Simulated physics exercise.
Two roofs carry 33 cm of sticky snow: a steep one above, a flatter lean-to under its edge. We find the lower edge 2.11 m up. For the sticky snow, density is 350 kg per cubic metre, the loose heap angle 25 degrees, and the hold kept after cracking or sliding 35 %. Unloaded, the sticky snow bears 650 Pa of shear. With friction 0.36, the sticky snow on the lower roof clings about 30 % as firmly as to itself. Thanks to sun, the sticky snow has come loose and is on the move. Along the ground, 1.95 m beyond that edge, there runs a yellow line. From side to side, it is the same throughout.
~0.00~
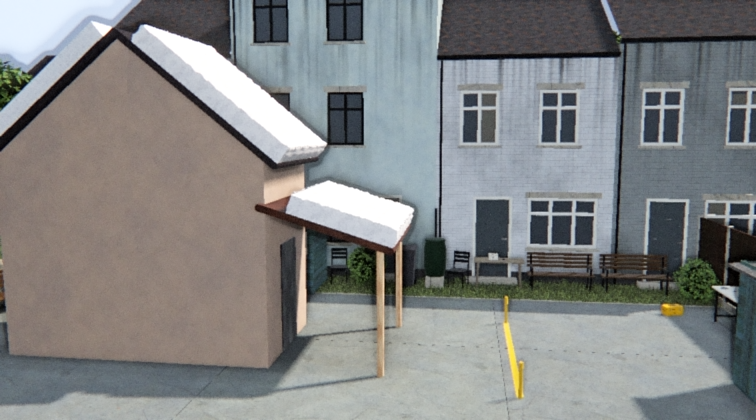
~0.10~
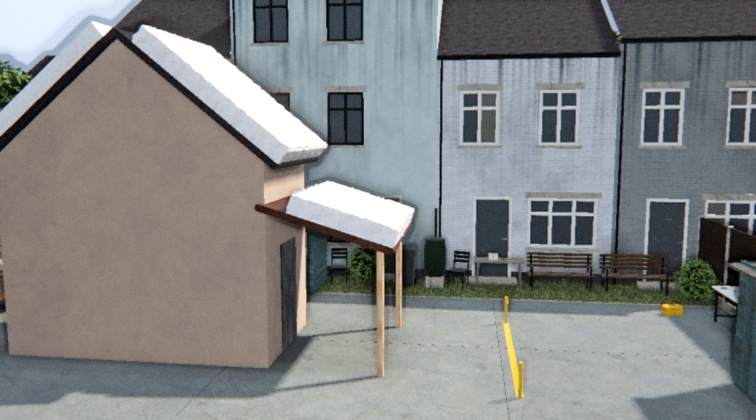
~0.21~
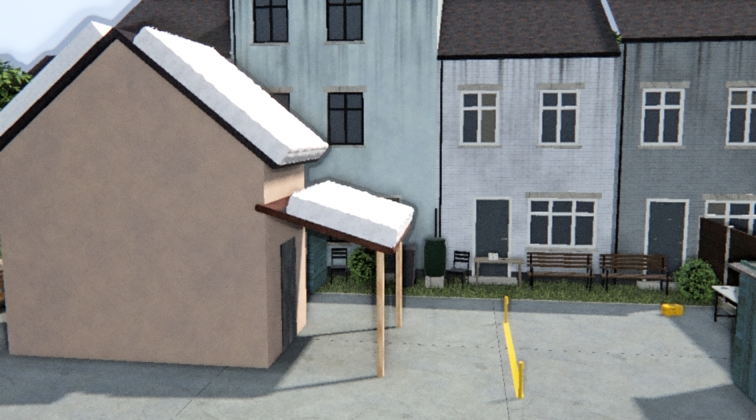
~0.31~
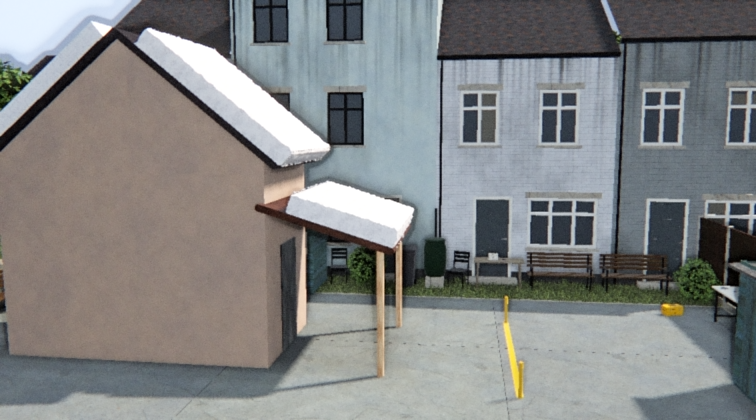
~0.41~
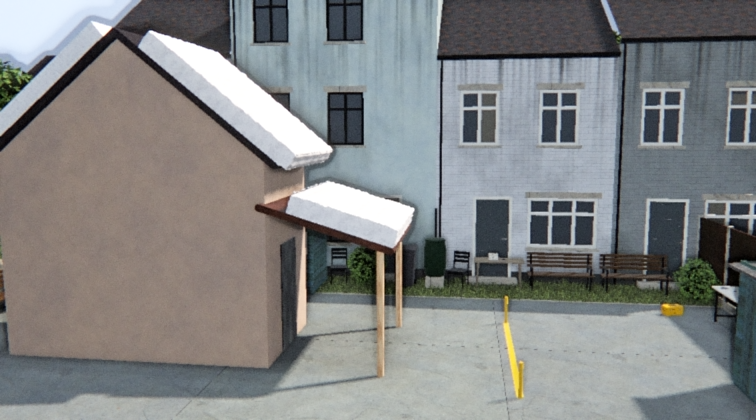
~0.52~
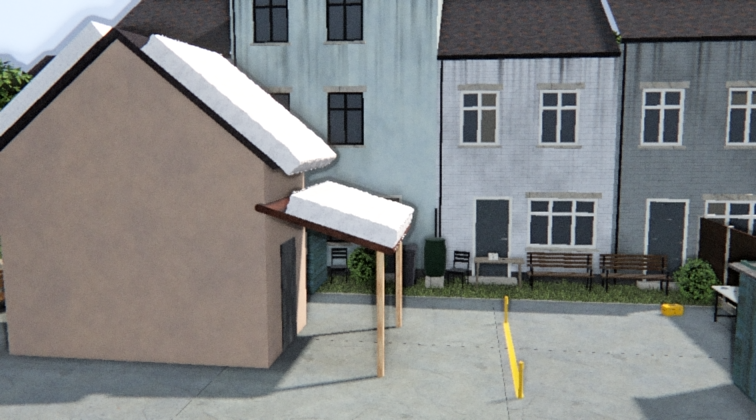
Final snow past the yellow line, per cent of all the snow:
Roughly 11 %.
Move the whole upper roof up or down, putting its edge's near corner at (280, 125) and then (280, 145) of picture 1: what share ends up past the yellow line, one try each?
First try 30 %, second try 25 %.
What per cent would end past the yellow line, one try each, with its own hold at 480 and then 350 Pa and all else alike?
Roughly 16 % followed by roughly 25 %.
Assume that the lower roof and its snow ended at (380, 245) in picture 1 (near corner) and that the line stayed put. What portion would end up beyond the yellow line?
I'd put it at around 10 percent.
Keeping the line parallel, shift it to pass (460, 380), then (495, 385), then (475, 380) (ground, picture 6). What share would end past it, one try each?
35 %, then 18 %, then 25 %.
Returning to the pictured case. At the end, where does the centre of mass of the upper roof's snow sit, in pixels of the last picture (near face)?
Around (419, 307).
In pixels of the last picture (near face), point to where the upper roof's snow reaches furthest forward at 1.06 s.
Near (331, 194).
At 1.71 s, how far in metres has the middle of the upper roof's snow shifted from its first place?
Straight-line shift: Roughly 2.2 m.
After 1.06 s, none is below the lower edge and 0 % is past the line.
After 1.71 s, none is below the lower edge and 0 % is past the line.
After 2.35 s, 24 % is below the lower edge and 0 % is past the line.
After 3.00 s, 56 % is below the lower edge and 9 % is past the line.
After 4.80 s, at the end, 66 % is below the lower edge and 11 % is past the line.
